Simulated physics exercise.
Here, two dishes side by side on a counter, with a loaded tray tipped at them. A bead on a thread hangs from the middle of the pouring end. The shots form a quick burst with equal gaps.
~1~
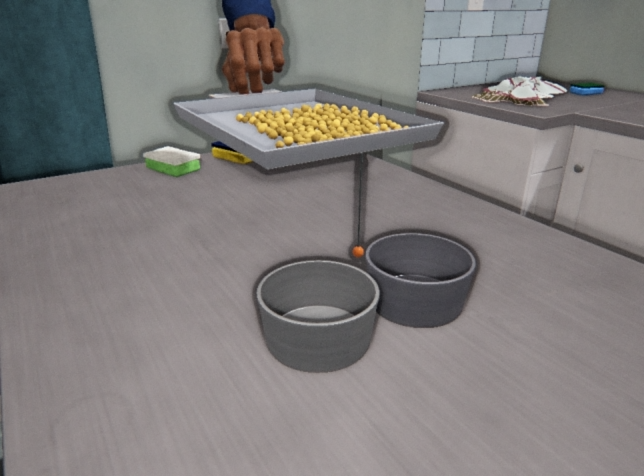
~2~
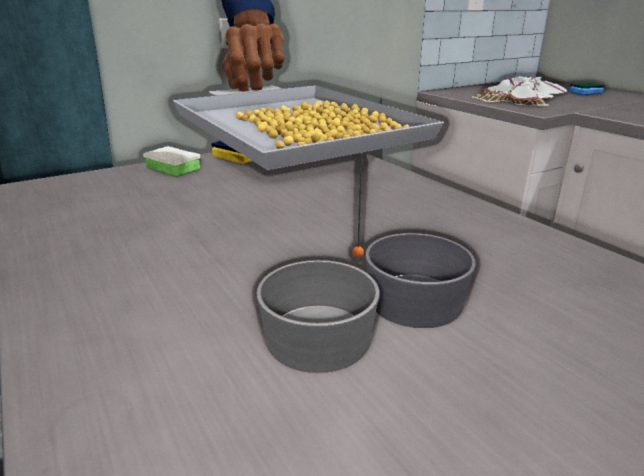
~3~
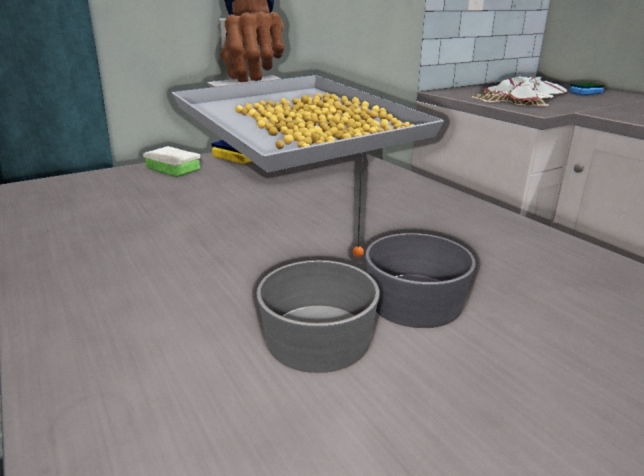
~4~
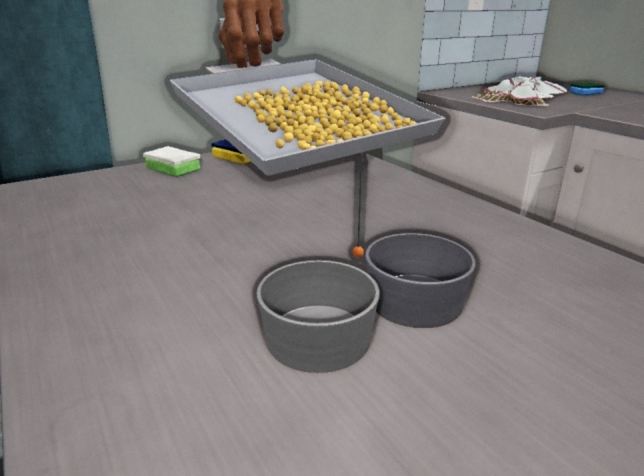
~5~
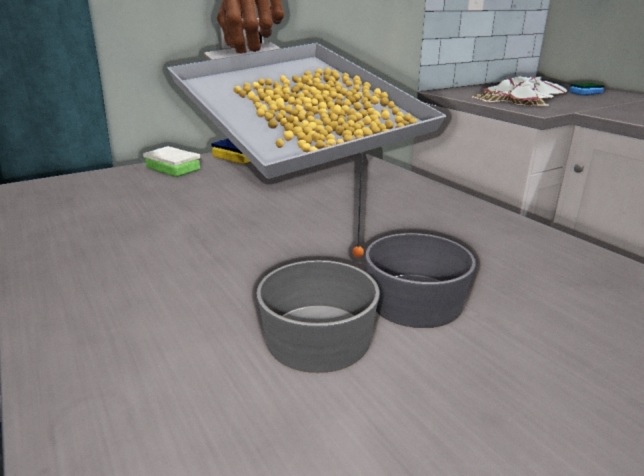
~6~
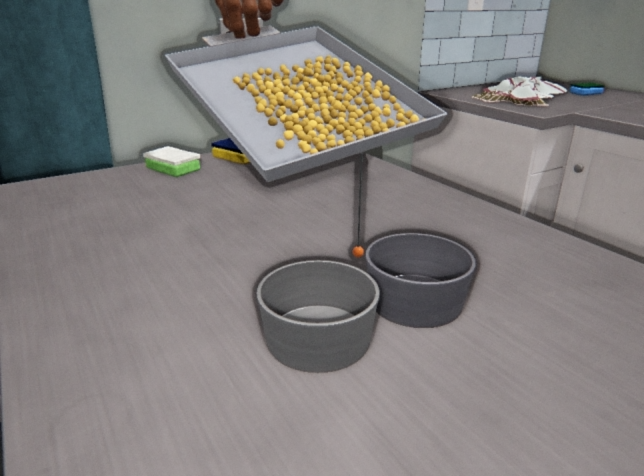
A tray of yellow puffed corn balls starts out nearly level above two grey dishes on a counter, a hand at its far edge. The tray then tilts steadily, its far side rising and its near left corner dipping lowest, while the balls spread slightly and the dishes stay still.
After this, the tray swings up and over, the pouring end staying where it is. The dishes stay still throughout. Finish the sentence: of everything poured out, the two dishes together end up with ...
They end up with the majority of it.
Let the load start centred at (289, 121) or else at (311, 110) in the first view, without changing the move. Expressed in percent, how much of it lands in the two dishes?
Around 80 percent the first time, around 80 percent the second.
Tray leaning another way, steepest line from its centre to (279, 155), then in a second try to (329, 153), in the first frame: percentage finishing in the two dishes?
80 % and 60 %, roughly.
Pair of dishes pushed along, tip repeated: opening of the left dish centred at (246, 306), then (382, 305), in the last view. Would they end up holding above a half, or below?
At the first place the larger part, at the second not half.
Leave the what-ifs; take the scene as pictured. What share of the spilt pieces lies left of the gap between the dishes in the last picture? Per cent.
Near 60 in a hundred.
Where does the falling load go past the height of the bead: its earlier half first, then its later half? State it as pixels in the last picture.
The first part passes (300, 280); everything after passes (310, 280).
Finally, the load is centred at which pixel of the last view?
(317, 339).
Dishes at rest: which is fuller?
That's the left side.
Just after the last frame, tray tipped steeply; almost all on the tray; just a few in the air.
A moment on, tray tipped right over; roughly half on the tray; roughly a quarter in the left dish; just a few outside both; roughly a third in the air.
Further on, tray tipped past a quarter turn; the larger part in the left dish; roughly a quarter outside both.
When it is over, tray tipped past a quarter turn; the larger part in the left dish; not one in the right dish; roughly a quarter outside both.
